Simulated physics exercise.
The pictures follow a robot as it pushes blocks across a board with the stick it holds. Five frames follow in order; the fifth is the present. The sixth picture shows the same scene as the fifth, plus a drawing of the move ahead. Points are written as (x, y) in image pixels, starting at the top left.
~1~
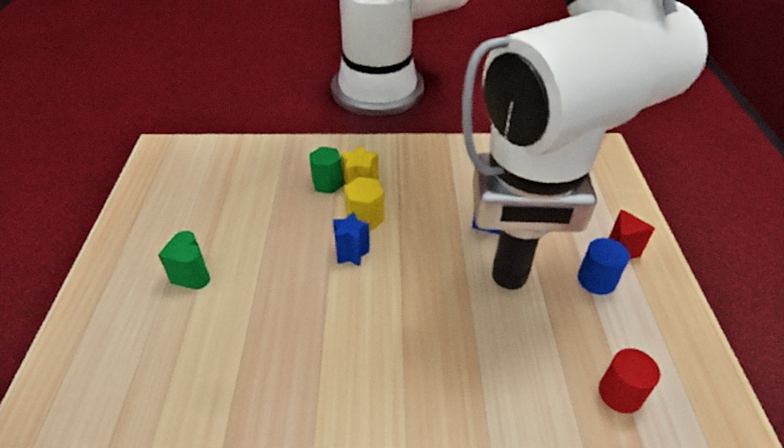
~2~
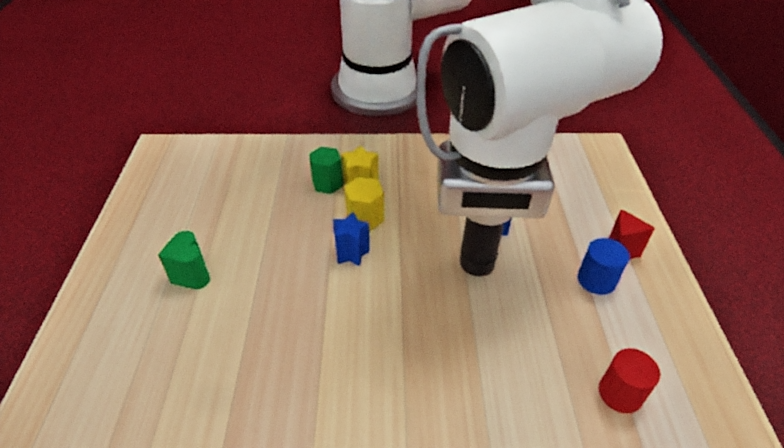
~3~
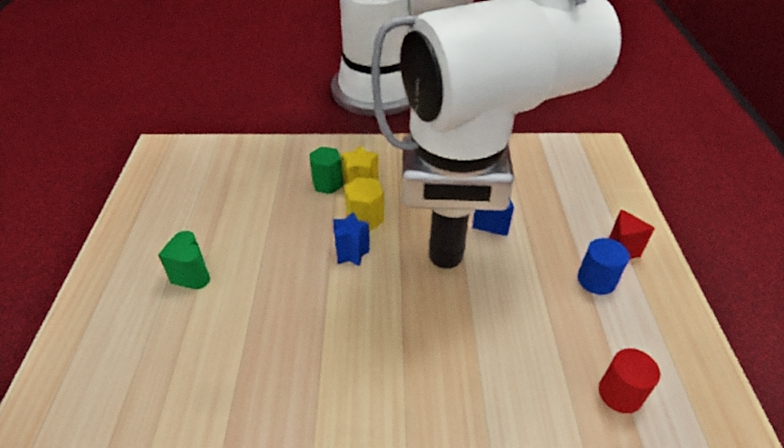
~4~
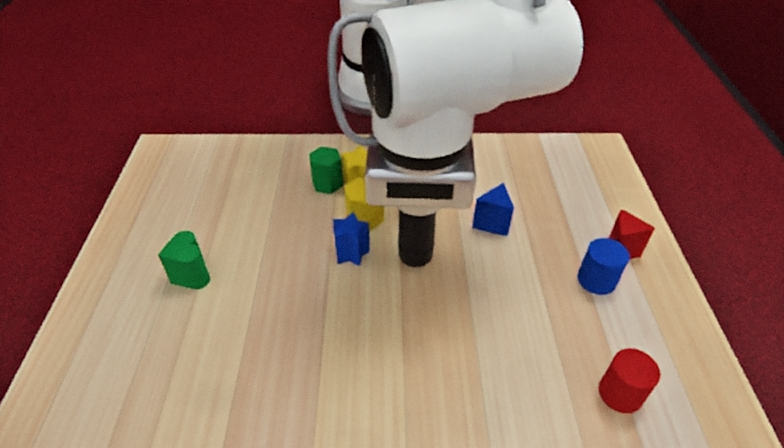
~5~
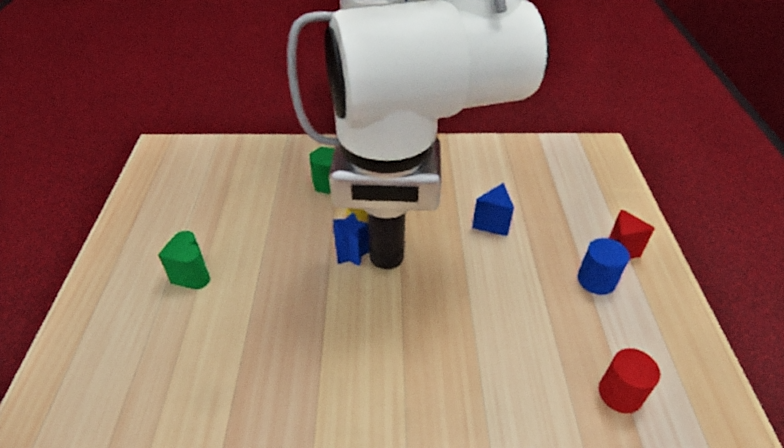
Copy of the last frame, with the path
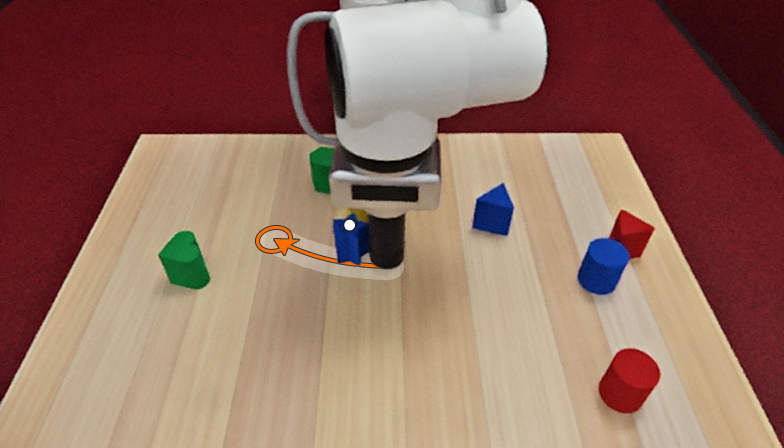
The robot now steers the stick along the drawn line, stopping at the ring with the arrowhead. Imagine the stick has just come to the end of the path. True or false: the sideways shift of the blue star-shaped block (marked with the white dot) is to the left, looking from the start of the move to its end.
That is false.
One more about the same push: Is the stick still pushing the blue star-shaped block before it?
In short: No.
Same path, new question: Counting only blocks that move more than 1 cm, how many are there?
Number moved: 1.
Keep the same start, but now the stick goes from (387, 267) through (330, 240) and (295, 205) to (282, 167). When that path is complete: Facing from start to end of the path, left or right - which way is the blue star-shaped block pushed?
With start-to-end as forward, it shifts left.
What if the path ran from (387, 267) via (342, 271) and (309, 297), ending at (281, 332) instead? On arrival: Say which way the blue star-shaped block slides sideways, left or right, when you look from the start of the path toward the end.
Answer: Right.
Drawn move, from (387, 267) through (326, 259) to (274, 239); the dot is on the blue star-shaped block.
On the path given first. One third of the way, stick (345, 253); blue star-shaped block (326, 217), turned 25° clockwise.
Two thirds of the way, stick (306, 244); blue star-shaped block (307, 204), turned 65° clockwise.
At the end, stick (272, 230); blue star-shaped block (302, 200), turned 105° clockwise; yellow hexagon still.
